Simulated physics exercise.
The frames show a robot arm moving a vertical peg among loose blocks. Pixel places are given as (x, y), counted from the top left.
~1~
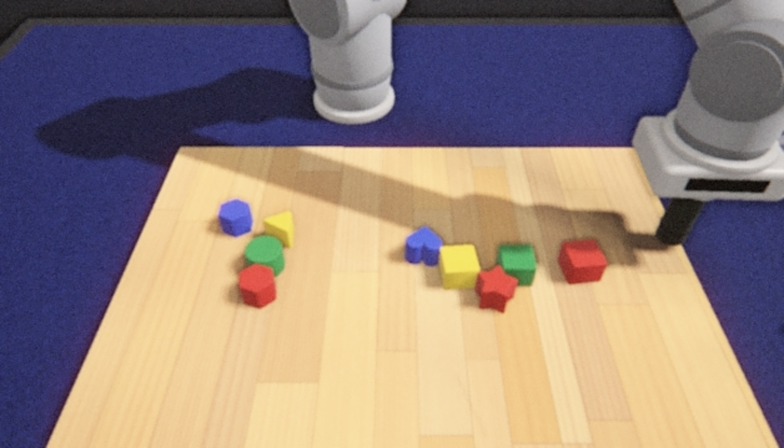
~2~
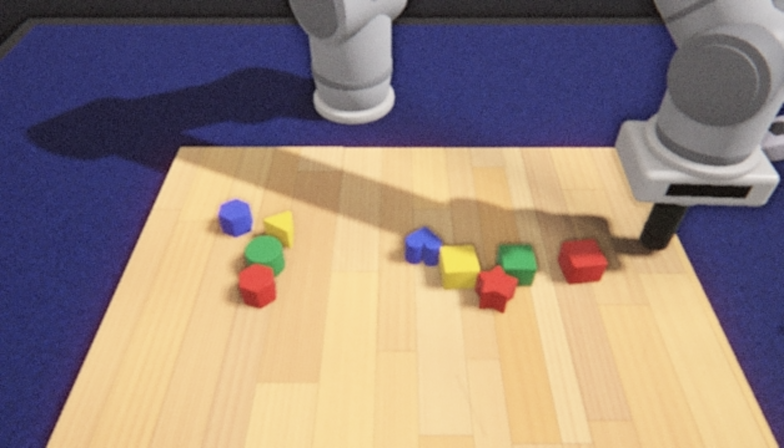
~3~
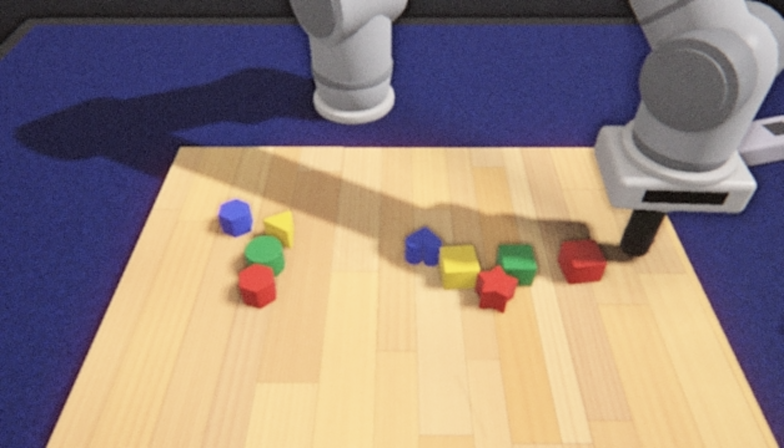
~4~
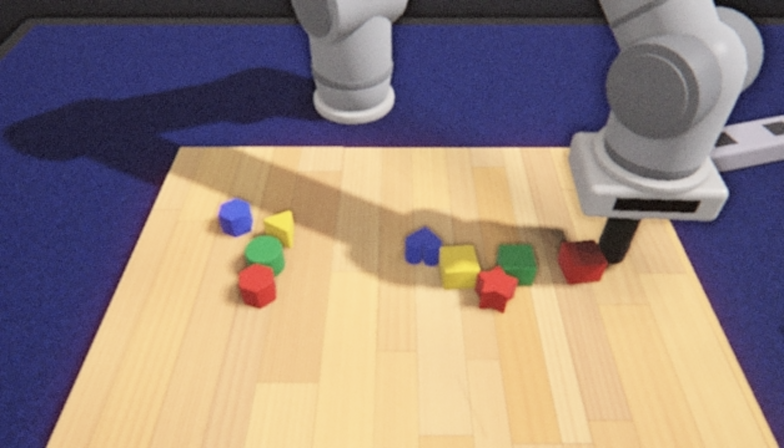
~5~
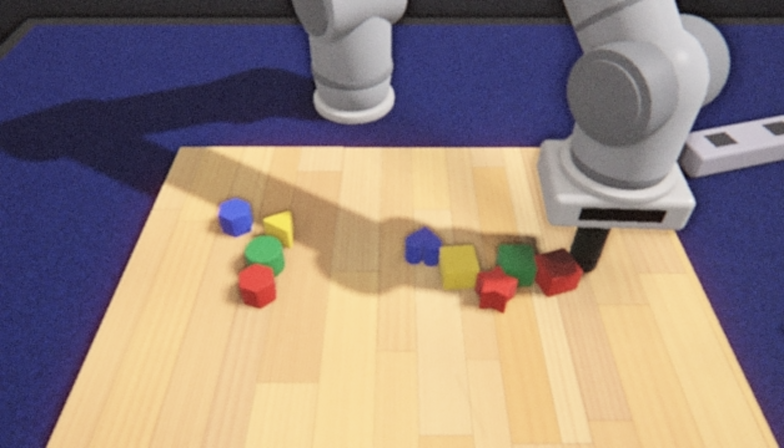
On a wooden board, a robot arm moves its black peg leftward and pushes a red block left beside a green one.
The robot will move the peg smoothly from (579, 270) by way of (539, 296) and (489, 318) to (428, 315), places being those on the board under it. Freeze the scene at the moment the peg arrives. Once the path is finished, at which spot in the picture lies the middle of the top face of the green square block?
Its top centre lands on (413, 250).
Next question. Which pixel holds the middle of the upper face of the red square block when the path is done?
(397, 277)
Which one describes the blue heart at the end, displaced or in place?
The push reaches it.
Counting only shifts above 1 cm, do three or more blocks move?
Answer: Yes.
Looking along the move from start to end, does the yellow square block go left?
I'd say no.
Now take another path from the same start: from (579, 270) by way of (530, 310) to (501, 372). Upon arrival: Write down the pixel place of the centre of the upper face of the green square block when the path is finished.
It ends at (469, 264).
What follows on the original path. One third of the way, peg (540, 290); blue heart (413, 233); yellow square block (440, 257), turned 25° clockwise; red star block (471, 286), turned 30° anticlockwise; green square block (476, 259), turned 20° clockwise; red square block (507, 280), turned 40° clockwise.
Two thirds of the way, peg (490, 312); blue heart (398, 223), turned 25° anticlockwise; yellow square block (414, 244), turned 60° clockwise; red star block (416, 278); green square block (443, 260), turned 55° clockwise; red square block (452, 290), turned 75° clockwise.
At the end, peg (428, 309); blue heart (392, 207), turned 20° anticlockwise; yellow square block (400, 226), turned 85° clockwise; red star block (378, 253), turned 40° clockwise; green square block (413, 250), turned 90° clockwise; red square block (397, 277), turned 110° clockwise.
